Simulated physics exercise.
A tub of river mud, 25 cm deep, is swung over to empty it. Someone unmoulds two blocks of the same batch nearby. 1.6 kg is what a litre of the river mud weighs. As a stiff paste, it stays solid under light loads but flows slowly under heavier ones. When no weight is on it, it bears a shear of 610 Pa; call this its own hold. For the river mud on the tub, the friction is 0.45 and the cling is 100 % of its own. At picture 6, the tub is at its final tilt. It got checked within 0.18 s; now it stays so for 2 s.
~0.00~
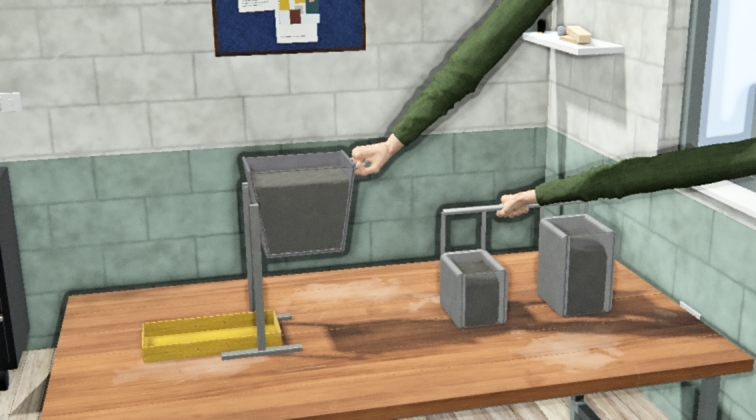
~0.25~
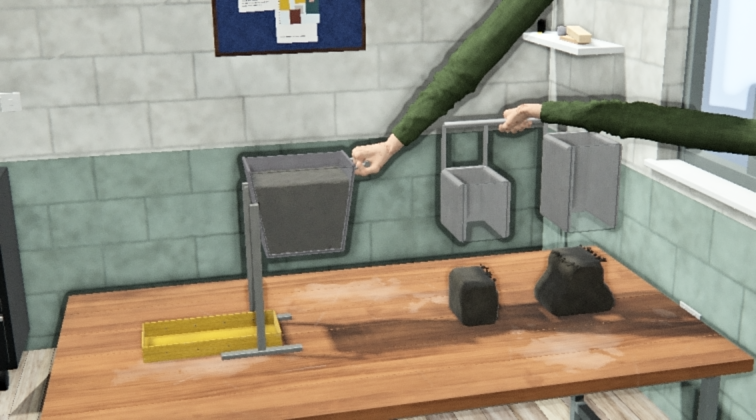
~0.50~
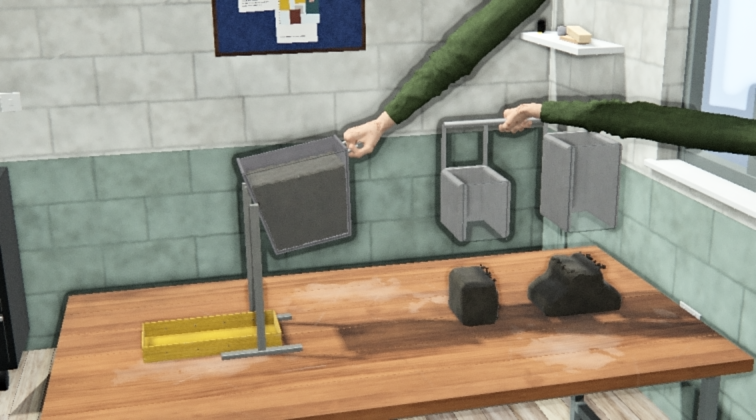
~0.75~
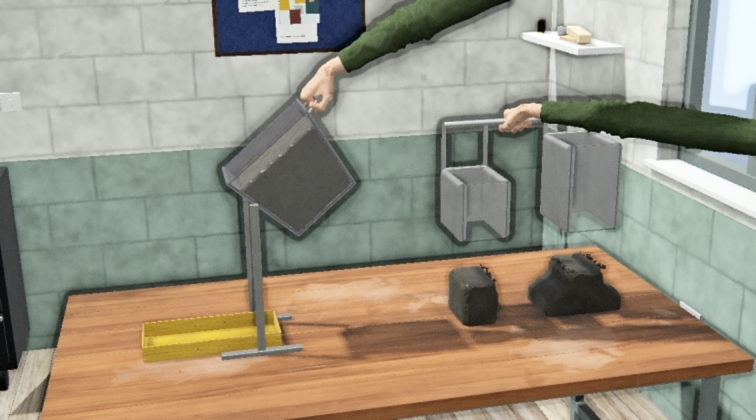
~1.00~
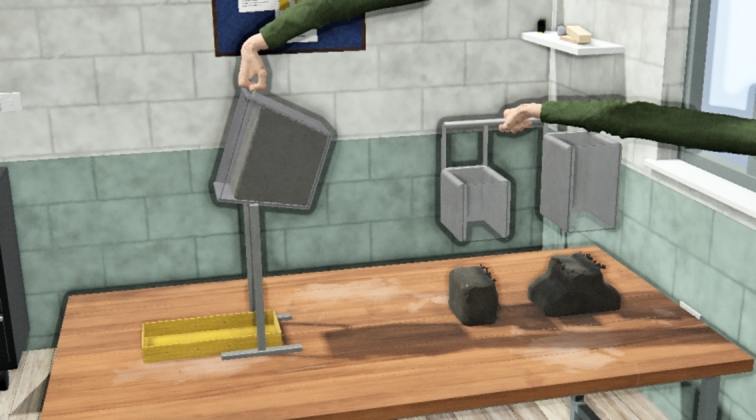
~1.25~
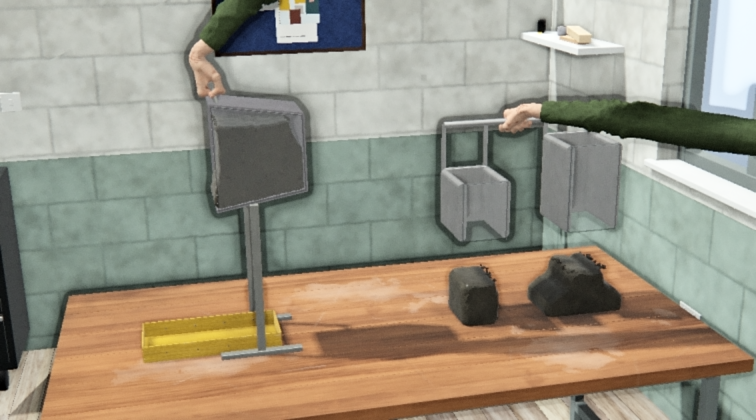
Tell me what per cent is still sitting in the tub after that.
Roughly 37 % is still there.
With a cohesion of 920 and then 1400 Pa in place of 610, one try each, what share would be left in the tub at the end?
The answers, in order, are 55 % and 100 %.
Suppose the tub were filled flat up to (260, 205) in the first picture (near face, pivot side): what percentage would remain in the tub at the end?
It would be close to 55 percent.
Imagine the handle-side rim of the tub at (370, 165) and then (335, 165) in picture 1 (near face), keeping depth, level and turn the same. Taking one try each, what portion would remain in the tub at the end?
30 %, then 55 %.
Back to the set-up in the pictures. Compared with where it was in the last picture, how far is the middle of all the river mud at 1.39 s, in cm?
It has moved around 6 centimetres.
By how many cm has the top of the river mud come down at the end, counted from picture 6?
Roughly 13 cm.
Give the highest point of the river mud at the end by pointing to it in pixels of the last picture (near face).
About (270, 168).
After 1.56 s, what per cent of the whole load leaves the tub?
It works out to some 14 per cent of the load.
After 1.39 s, the tub is at 91 degrees and holds 77 %.
After 1.56 s, the tub is at 91 degrees and holds 50 %.
After 1.73 s, the tub is at 91 degrees and holds 39 %.
After 1.90 s, the tub is at 91 degrees and holds 37 %.
After 3.25 s, the tub is at 91 degrees and holds 37 %.
